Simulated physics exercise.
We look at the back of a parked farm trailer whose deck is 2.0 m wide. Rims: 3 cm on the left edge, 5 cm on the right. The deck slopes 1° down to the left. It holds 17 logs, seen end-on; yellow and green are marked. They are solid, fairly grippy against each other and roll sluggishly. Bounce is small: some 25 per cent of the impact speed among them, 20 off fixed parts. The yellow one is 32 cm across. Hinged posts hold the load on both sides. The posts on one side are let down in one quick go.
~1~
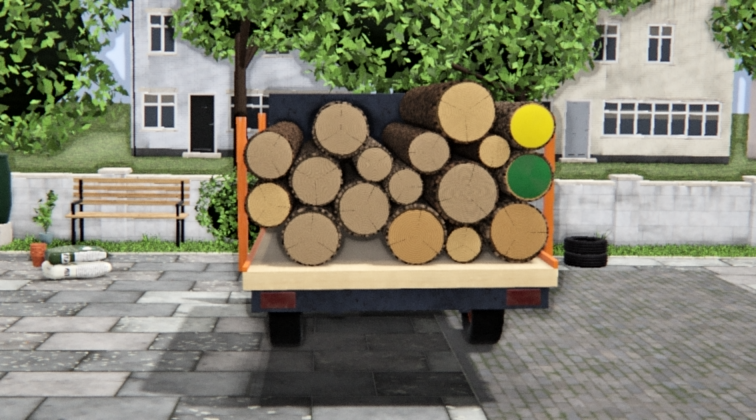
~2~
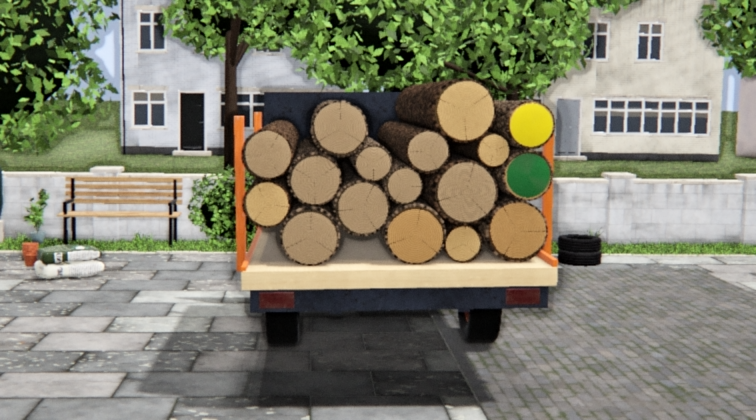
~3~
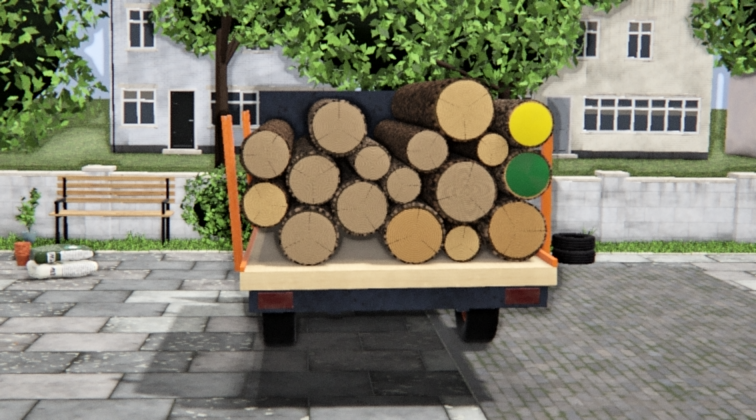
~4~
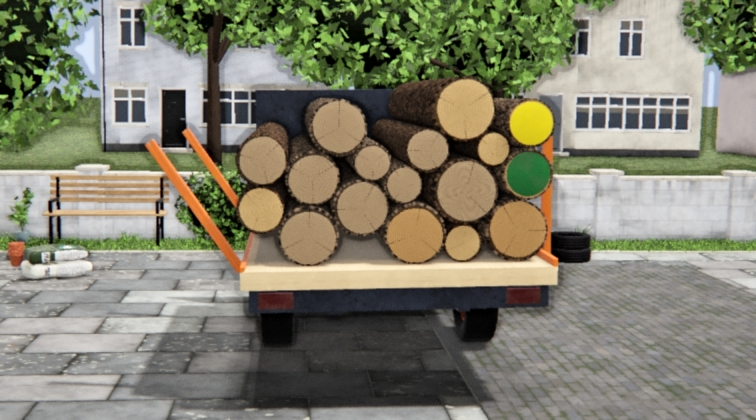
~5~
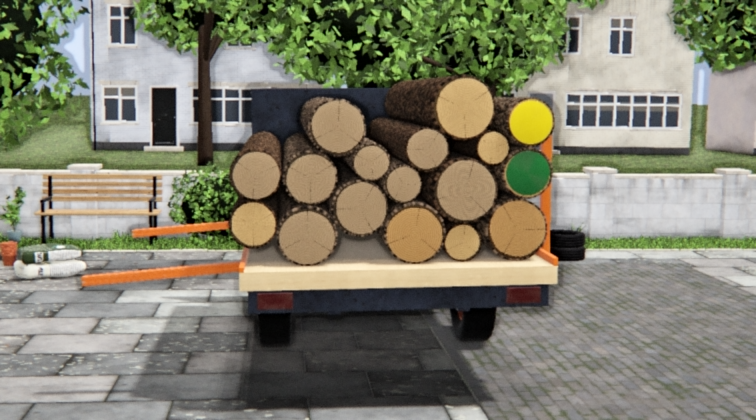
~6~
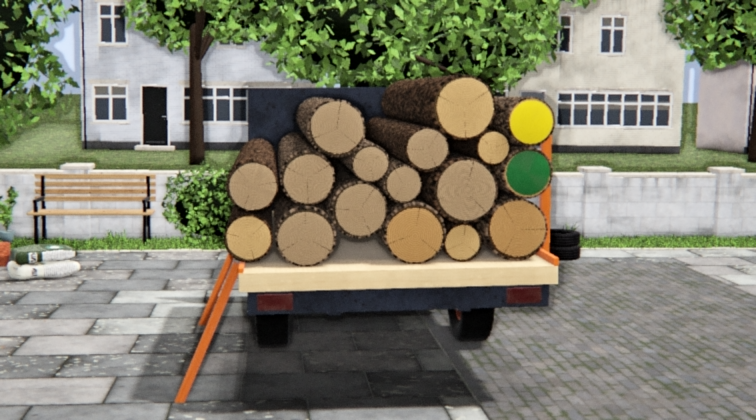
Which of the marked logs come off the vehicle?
The yellow log stays aboard, the green stays aboard.
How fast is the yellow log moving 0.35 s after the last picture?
Near 0.0 m/s.
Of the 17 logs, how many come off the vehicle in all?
The count is 4.
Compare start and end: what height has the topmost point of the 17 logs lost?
About 15 cm.
Another 0.4 s on from the last picture, yellow is up on others, 15 cm from the right edge; green is up on others, 15 cm from the right edge; 0 of 17 are off.
In the end (4.0 s after the last picture), yellow is up on others, 15 cm from the right edge; green is up on others, 15 cm from the right edge; 4 of 17 are off.
